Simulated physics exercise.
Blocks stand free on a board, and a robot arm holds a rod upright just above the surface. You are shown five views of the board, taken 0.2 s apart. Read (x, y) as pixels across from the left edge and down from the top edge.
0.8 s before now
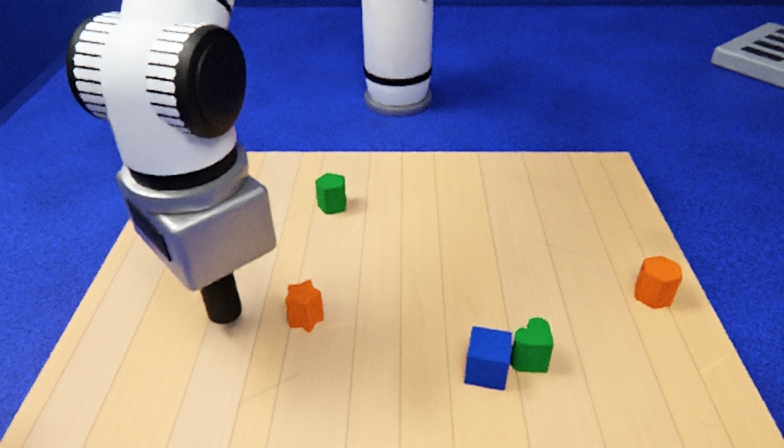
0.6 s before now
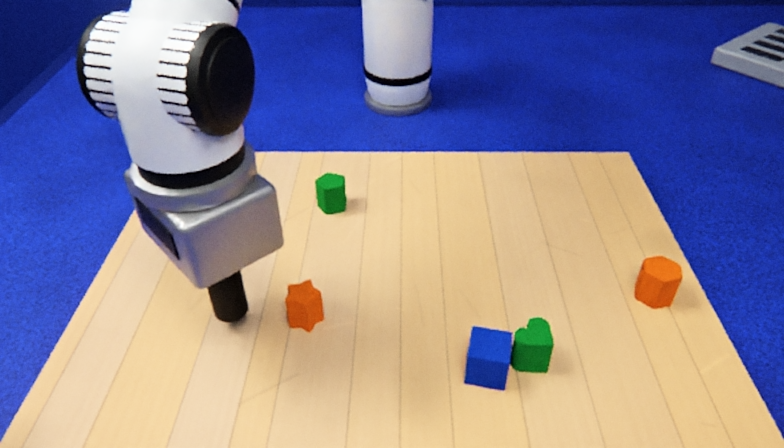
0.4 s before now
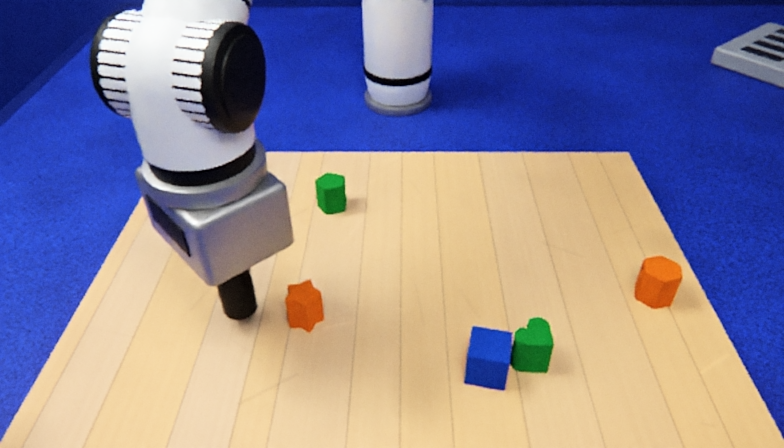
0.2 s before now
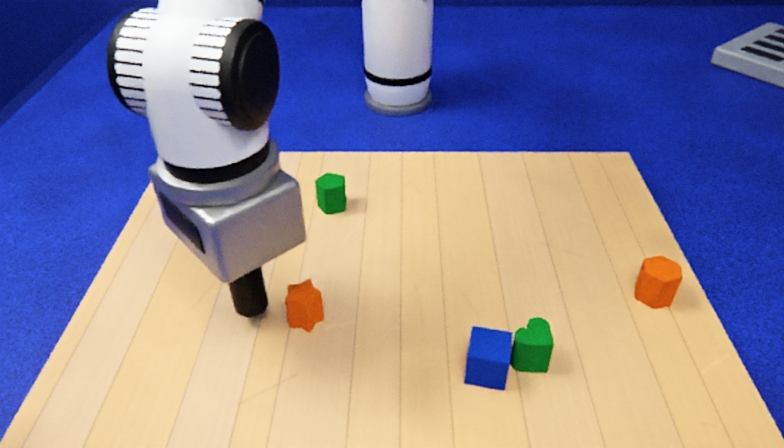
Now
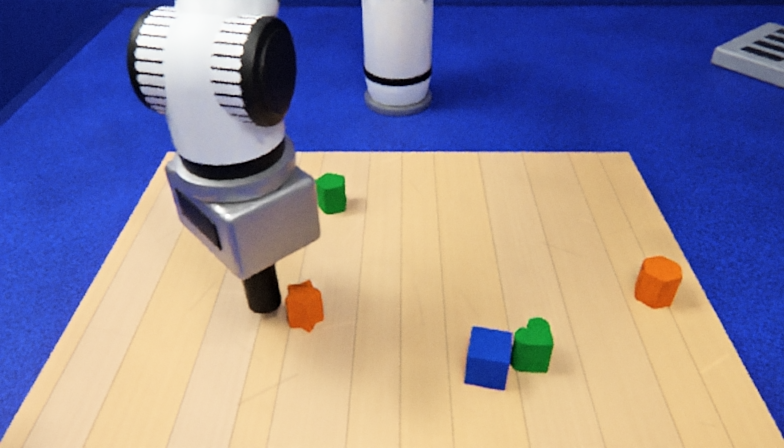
The video shows a robot arm holding a black rod upright over a wooden board with scattered orange, green and blue blocks. The arm moves the rod slowly right, closing the gap to the orange star-shaped block, while the blocks stay still.
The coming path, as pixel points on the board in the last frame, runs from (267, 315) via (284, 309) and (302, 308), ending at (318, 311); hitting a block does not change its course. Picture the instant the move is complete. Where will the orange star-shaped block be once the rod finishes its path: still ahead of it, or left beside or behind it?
I'd say the orange star-shaped block is still out in front of the rod at the end.
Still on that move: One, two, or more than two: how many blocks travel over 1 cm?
I'm going with one.
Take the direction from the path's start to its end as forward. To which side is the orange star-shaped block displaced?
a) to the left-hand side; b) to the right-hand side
b
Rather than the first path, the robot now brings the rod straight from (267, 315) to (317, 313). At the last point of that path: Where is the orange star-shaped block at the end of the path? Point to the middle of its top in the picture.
Near (341, 293).
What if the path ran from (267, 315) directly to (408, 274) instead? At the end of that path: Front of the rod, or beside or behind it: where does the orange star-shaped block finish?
That block drops off.
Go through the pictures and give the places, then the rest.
Lower end of the rod (225, 312), tops of blocks, orange star-shaped block (302, 292), in the first picture.
Rod (232, 310), blocks as before, in the second picture.
Rod (241, 308), blocks as before, in the third picture.
Rod (252, 305), blocks as before, in the fourth picture.
Rod (265, 302), orange star-shaped block (302, 292), in the fifth picture.
The first path, step by step. Halfway along, rod (291, 295); orange star-shaped block (313, 292), turned 30° clockwise.
At the end, rod (317, 298); orange star-shaped block (336, 298), turned 45° clockwise.
